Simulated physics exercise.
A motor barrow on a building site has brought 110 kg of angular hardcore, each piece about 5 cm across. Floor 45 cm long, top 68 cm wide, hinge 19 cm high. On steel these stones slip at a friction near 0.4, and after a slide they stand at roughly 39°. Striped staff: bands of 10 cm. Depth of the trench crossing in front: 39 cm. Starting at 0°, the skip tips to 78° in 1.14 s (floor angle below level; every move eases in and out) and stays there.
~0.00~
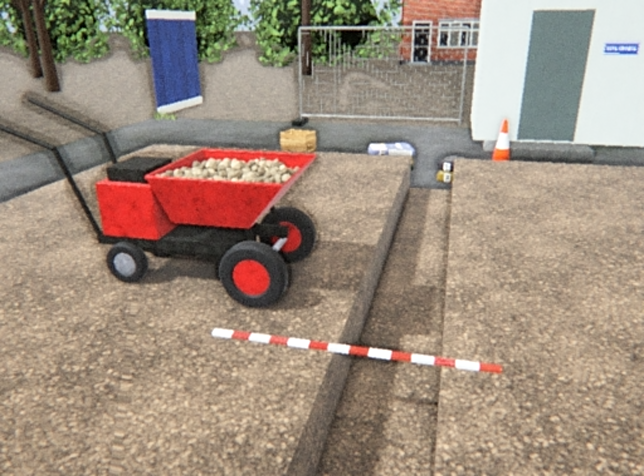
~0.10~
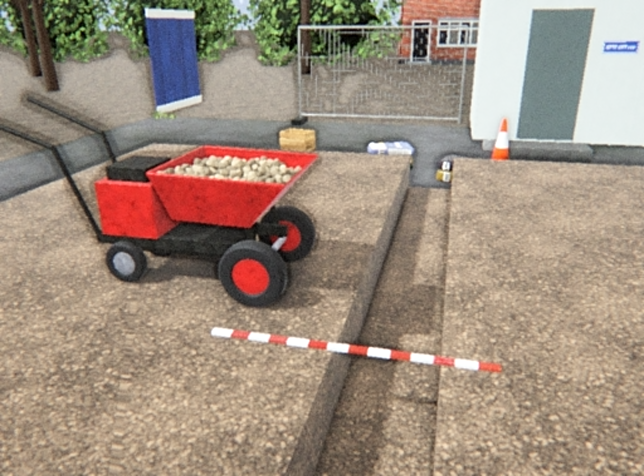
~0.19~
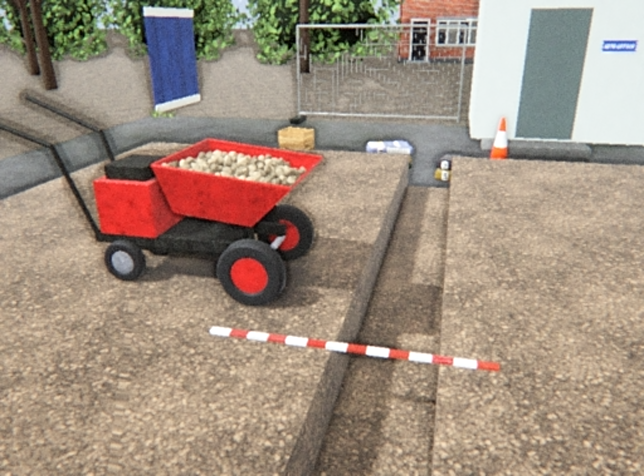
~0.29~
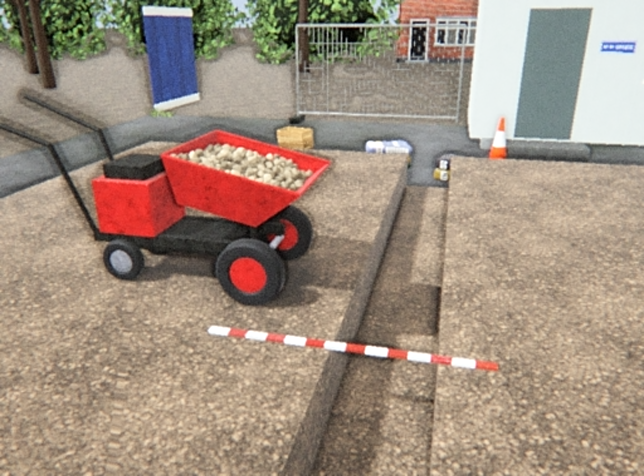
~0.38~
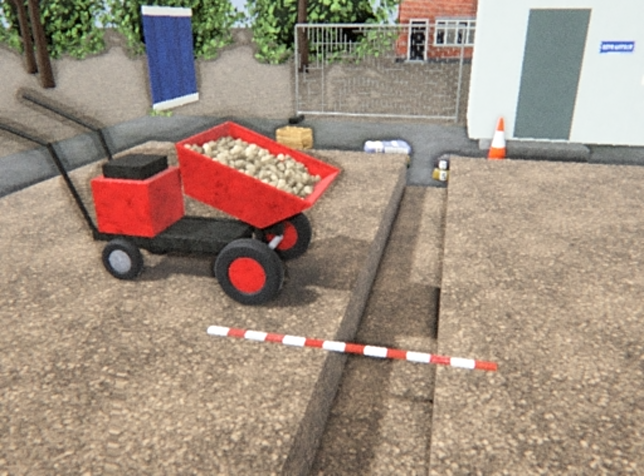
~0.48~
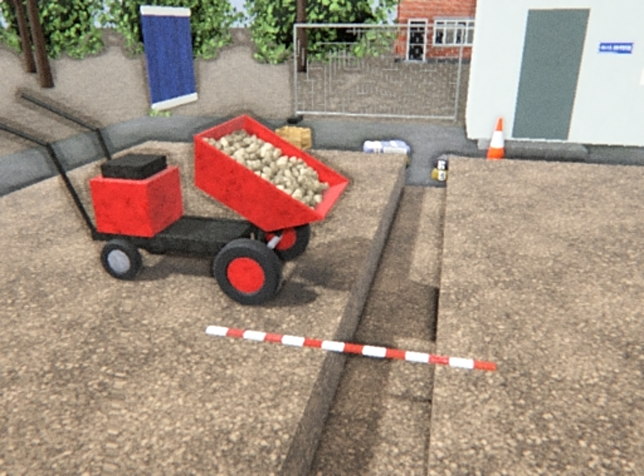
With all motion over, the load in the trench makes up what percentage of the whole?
It makes up about 100 percent of the whole load.
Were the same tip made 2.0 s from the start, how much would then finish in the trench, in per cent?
Around 100 per cent would end in the trench.
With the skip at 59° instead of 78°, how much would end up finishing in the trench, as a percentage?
Roughly 40%.
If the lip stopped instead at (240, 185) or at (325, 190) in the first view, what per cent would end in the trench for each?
60 %, then 95 %.
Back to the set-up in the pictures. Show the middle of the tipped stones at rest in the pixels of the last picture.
(400, 343).
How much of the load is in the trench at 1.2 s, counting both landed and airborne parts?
Roughly 50 percent of the load.
After 0.9 s the floor is at 66°; 99 % in the skip, 1 % in the trench; the foremost stones are at (365, 272).
After 1.2 s the floor is at 78°; 49 % in the skip, 51 % in the trench; the foremost stones are at (432, 344).
After 1.6 s the floor is at 78°; 13 % in the skip, 87 % in the trench; the foremost stones are at (433, 341).
After 3.5 s the floor is at 78°; 0 % in the skip, 100 % in the trench; the foremost stones are at (433, 337).
